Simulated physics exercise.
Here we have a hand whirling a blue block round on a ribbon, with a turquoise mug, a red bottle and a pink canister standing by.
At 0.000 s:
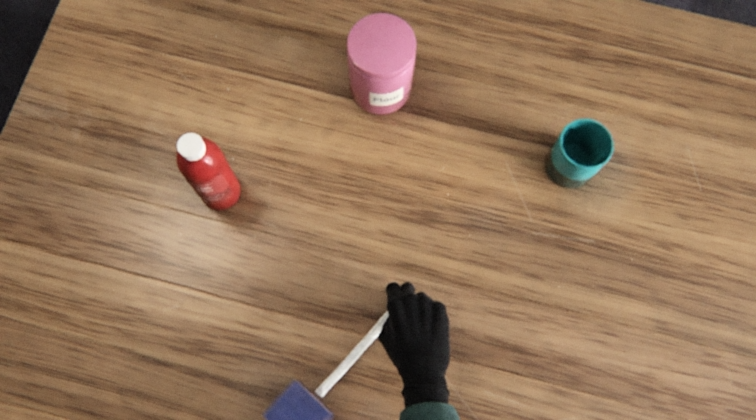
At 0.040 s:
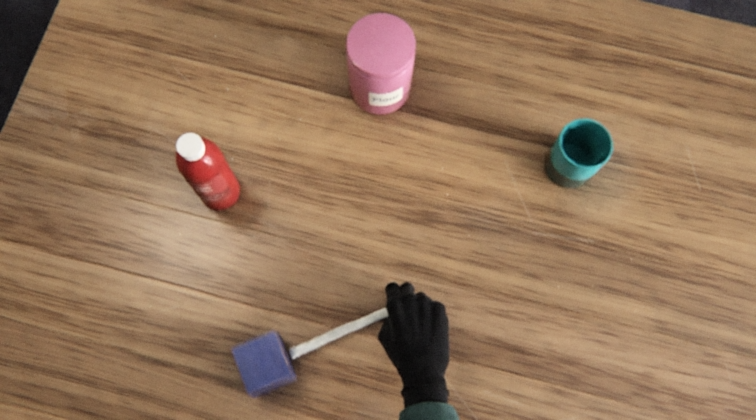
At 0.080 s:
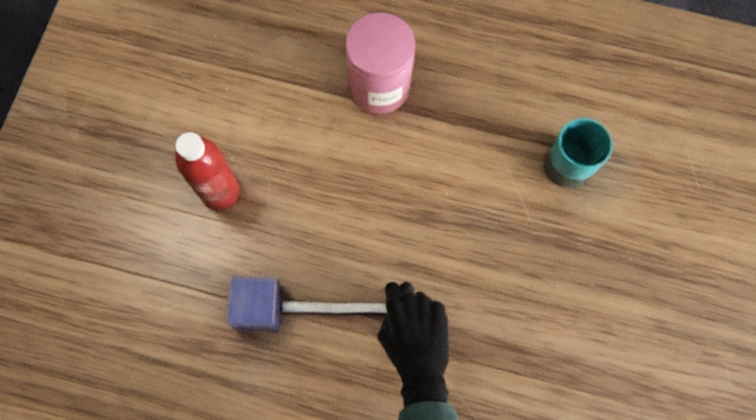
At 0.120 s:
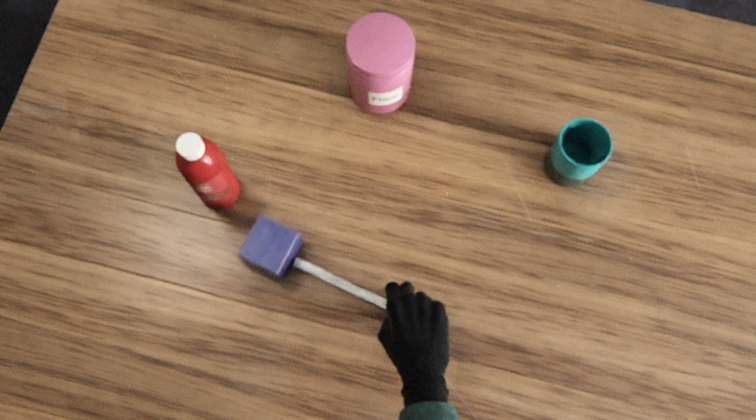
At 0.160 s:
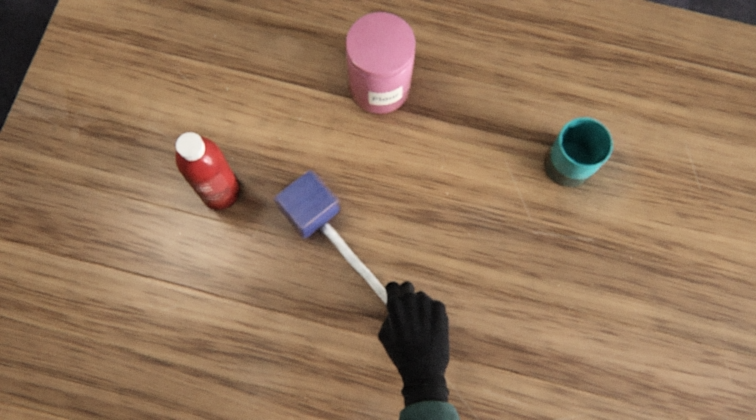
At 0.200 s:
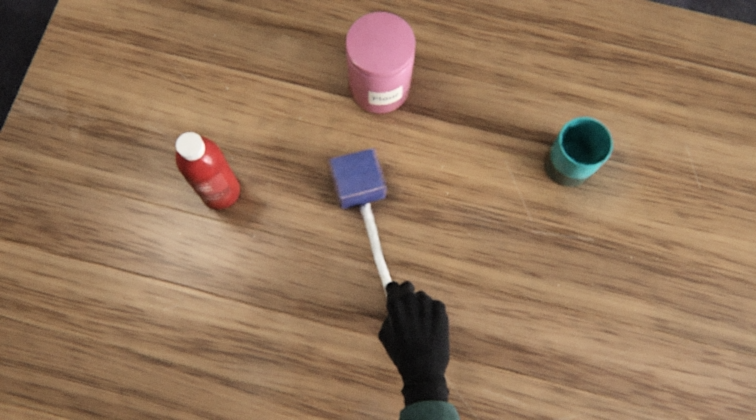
Blue block on a pale ribbon swinging clockwise around a black-gloved hand, passing a red bottle, with pink canister and turquoise mug standing.
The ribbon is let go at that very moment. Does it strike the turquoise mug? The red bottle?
Outcome: The turquoise mug gets hit; the red bottle escapes it.
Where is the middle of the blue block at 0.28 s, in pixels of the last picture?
By then it is at (465, 166).
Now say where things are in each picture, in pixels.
In the first picture, turquoise mug (587, 143); red bottle (190, 145); pink canister (382, 43).
In the second picture, blue block (262, 363).
In the third picture, blue block (252, 301).
In the fourth picture, blue block (269, 244).
In the fifth picture, blue block (306, 199).
In the sixth picture, blue block (357, 173); turquoise mug (586, 141); red bottle (189, 144); pink canister (381, 42); going round clockwise.
Around 0.28 s, block near (465, 166).
Around 0.40 s, block near (533, 156); turquoise mug pushed aside.
Finally, block near (533, 155); turquoise mug pushed aside. The turquoise mug takes the knock and the red bottle stays untouched.
